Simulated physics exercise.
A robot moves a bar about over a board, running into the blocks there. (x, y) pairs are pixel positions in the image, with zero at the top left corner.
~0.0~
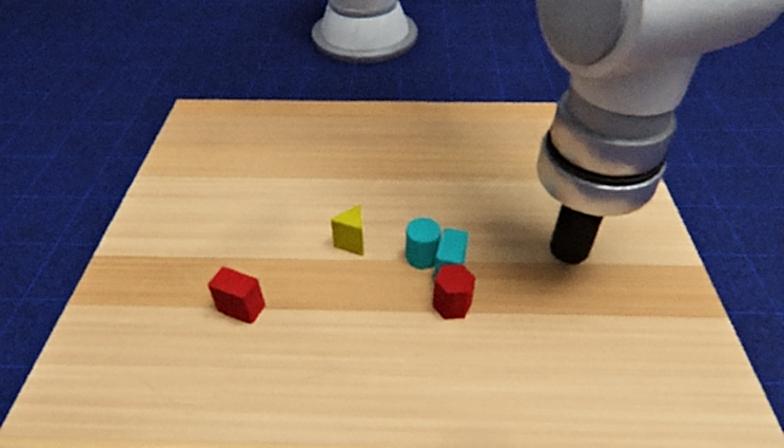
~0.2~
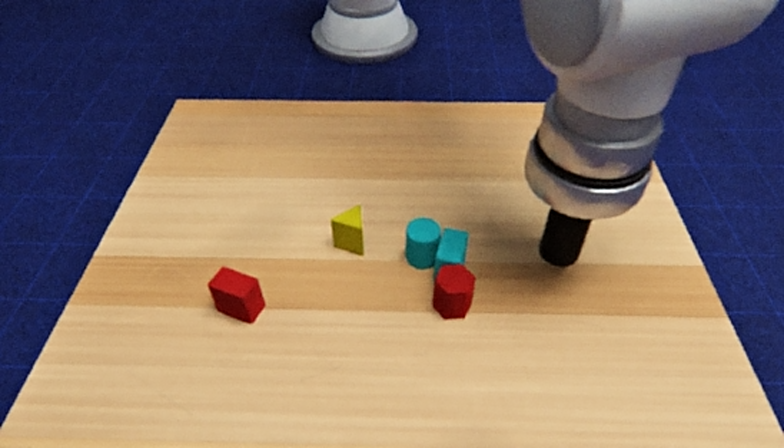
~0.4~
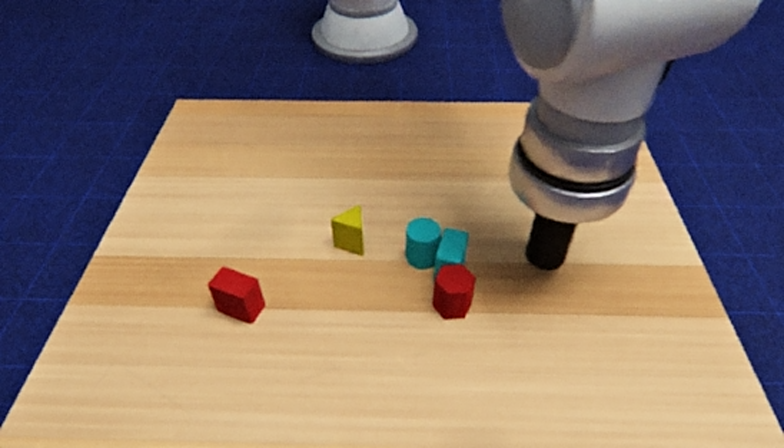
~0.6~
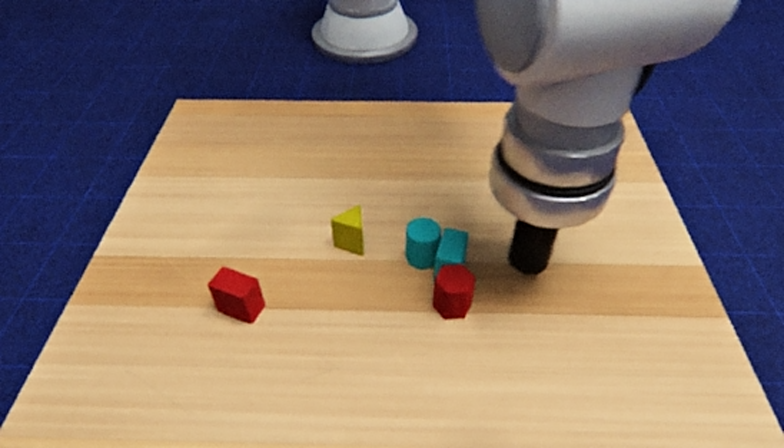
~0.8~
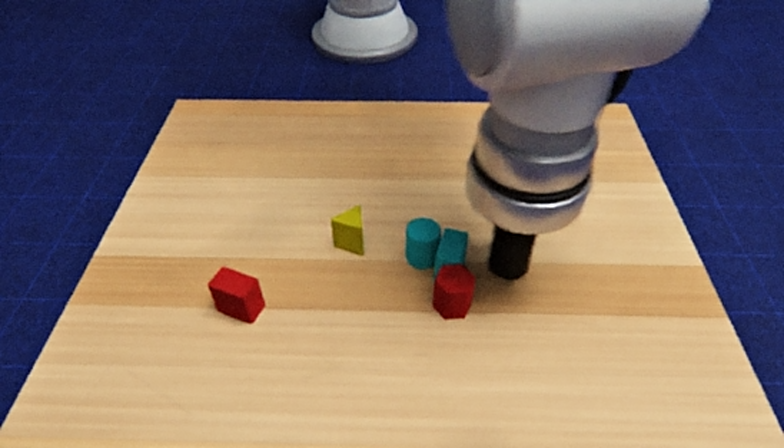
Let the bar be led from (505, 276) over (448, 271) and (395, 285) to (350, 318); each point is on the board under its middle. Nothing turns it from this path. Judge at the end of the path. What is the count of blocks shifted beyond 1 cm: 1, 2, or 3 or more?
Three or more will move.
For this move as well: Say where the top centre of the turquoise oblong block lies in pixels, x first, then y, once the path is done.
My prediction: (357, 243).
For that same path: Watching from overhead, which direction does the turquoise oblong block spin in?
Seen from above, its turn is clockwise.
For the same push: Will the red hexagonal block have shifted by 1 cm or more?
It seems not.
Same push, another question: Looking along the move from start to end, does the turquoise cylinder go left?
Going by the path, no.
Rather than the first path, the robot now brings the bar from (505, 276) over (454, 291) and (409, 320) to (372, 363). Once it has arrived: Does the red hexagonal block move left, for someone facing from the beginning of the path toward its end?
In short: Yes.
On the path given first. One third of the way, bar at (448, 260); turquoise cylinder at (392, 223); turquoise oblong block at (415, 241).
Two thirds of the way, bar at (393, 274); yellow triangular piece at (335, 212); turquoise cylinder at (362, 218); turquoise oblong block at (359, 242), turned 55° clockwise.
At the end, bar at (349, 307); yellow triangular piece at (335, 212); turquoise cylinder at (363, 218); turquoise oblong block at (357, 243), turned 55° clockwise; red hexagonal block unmoved.
